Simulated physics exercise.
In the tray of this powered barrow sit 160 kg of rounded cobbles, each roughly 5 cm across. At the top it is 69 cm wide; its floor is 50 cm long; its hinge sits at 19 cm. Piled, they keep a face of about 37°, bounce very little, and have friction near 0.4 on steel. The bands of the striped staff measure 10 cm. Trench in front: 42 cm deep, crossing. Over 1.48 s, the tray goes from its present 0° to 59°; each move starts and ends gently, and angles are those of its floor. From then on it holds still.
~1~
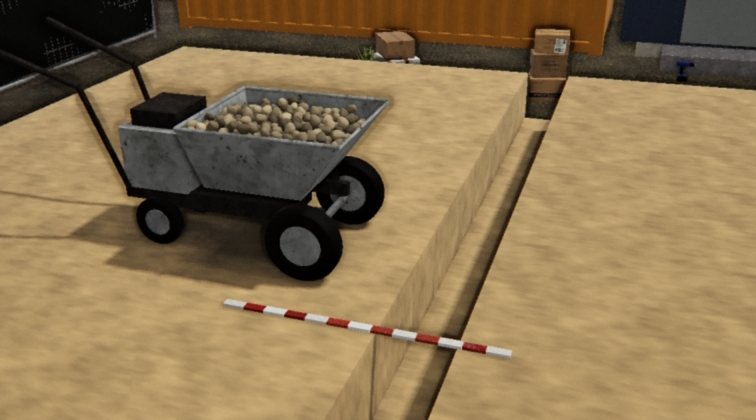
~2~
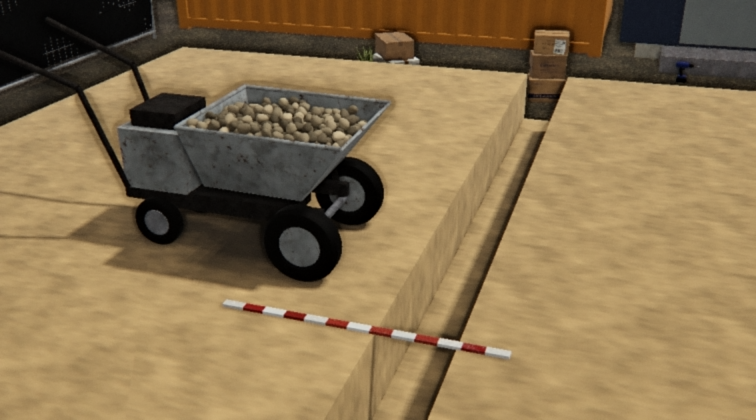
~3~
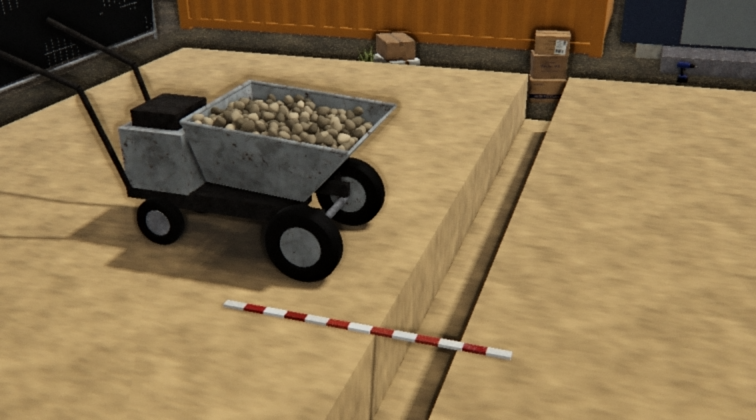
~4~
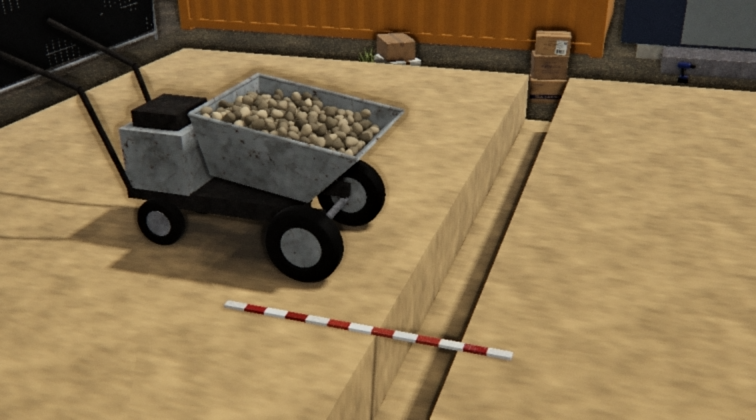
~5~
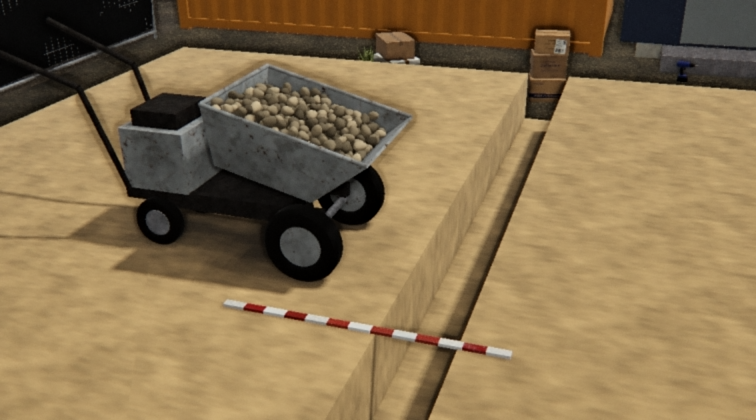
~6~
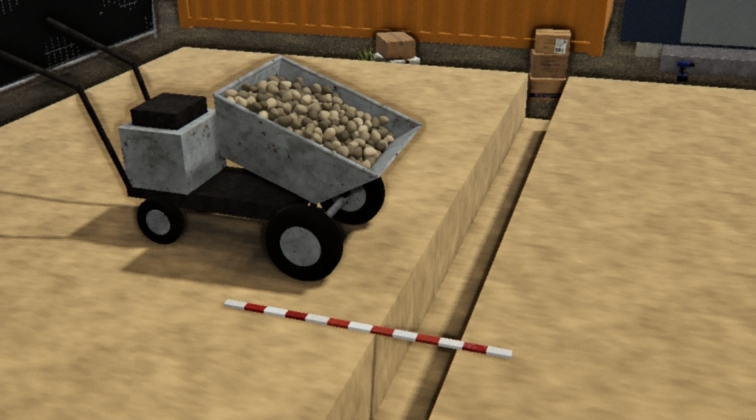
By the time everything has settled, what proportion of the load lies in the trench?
About 61 percent of the load.
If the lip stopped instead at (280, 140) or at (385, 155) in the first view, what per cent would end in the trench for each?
45 % and 30 %.
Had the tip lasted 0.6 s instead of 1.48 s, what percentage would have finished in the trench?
It would be near 45 per cent.
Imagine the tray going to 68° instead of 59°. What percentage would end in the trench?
Some 90 in a hundred, I'd say.
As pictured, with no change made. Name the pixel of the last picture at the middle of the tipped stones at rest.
Roughly (457, 328), I'd say.
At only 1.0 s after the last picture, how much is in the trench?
Around 15 per cent of it, at that instant.
Then, 0.5 s after the last picture the floor is at 50°, 100 % in the tray; the foremost stones are at (419, 195).
Then, 1.0 s after the last picture the floor is at 59°, 83 % in the tray, 16 % in the trench, 1 % past the trench; the foremost stones are at (503, 273).
Then, 1.3 s after the last picture the floor is at 59°, 61 % in the tray, 33 % in the trench, 6 % past the trench; the foremost stones are at (561, 288).
Then, 3.3 s after the last picture the floor is at 59°, 32 % in the tray, 61 % in the trench, 7 % past the trench; the foremost stones are at (617, 291).
